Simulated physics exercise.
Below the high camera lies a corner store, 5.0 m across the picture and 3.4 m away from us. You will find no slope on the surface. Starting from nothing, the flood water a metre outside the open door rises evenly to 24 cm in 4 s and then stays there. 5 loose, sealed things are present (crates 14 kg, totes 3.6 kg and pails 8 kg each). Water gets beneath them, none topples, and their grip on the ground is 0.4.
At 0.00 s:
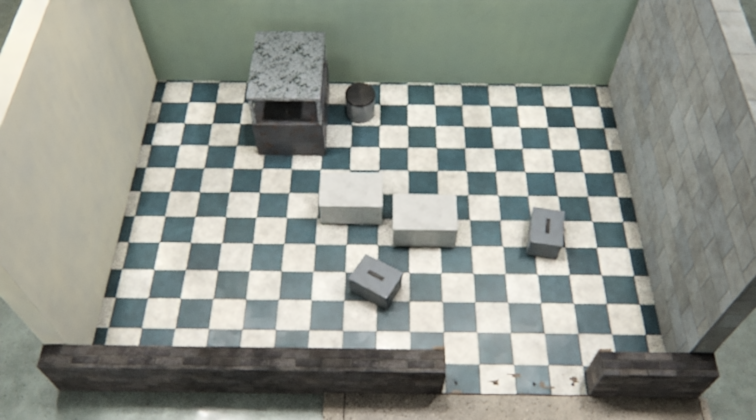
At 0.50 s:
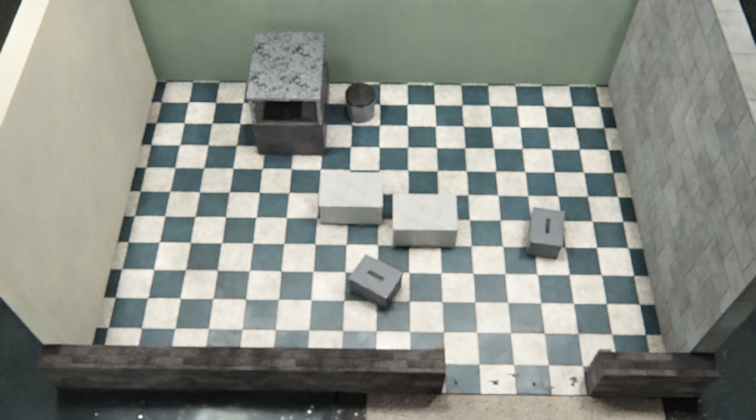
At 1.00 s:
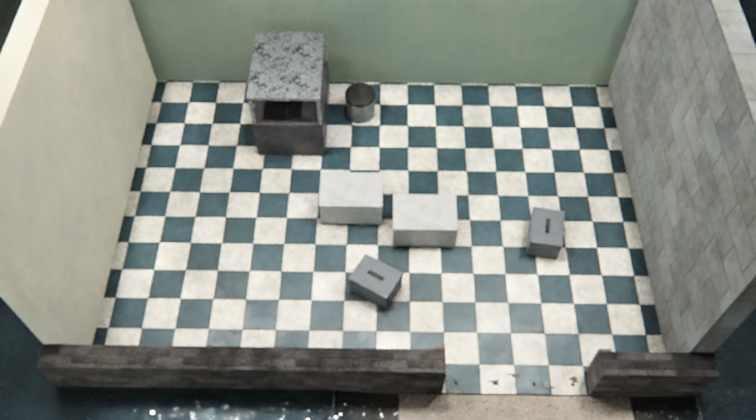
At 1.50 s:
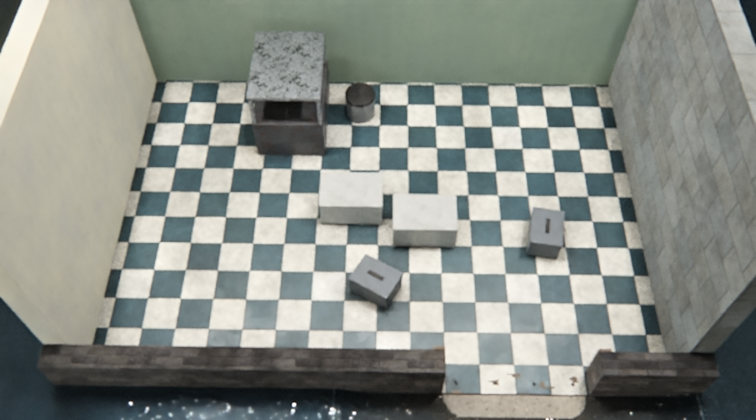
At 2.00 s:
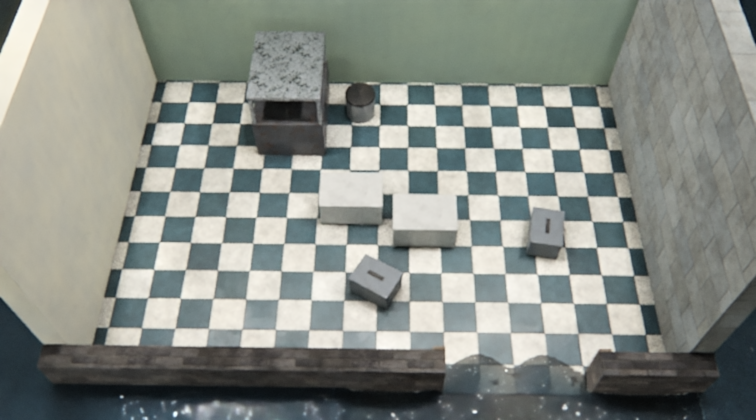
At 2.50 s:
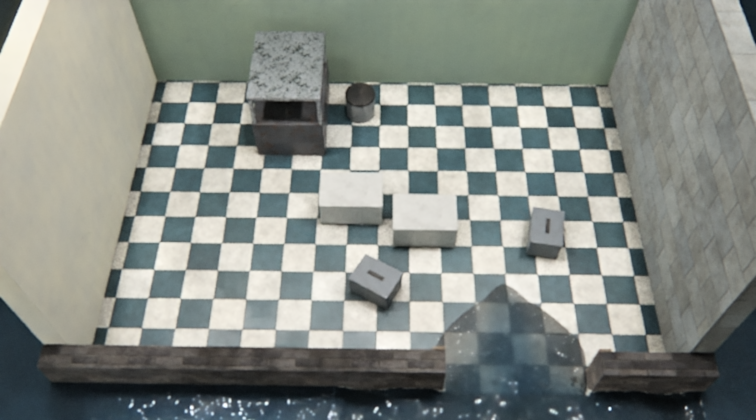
Walled room with a checkered floor, pale blocks and grey boxes sitting still as dark water spreads outside and enters through the front gap.
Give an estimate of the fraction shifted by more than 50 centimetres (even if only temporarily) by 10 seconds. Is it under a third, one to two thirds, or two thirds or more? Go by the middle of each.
My guess is it lands in the middle band.
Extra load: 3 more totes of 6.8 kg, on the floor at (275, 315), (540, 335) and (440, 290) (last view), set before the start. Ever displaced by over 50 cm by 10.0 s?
Inside the limit, then above the limit, then above the limit.
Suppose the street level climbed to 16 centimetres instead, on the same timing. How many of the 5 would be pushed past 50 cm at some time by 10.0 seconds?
Count: 2.
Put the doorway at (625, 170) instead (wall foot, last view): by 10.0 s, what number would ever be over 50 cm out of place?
Then it comes to 5 of them.
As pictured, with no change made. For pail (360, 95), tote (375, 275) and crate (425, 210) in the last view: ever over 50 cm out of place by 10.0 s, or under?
Same order as the question: Smaller, smaller, greater.
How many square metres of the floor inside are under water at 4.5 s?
The covered patch comes to about 7.5 m2.
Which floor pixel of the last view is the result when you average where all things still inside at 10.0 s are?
Centre of the remaining things: Roughly (352, 160).
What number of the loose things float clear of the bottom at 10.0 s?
It comes to 2 of them.
After 3.5 s 0 of 5 are over 50 cm from their spots; 0 afloat.
After 4.5 s 1 of 5 are over 50 cm from their spots; 0 afloat.
After 7.0 s 3 of 5 are over 50 cm from their spots; 3 afloat.
After 10.0 s 3 of 5 are over 50 cm from their spots, and 3 have been at some point; 2 afloat.
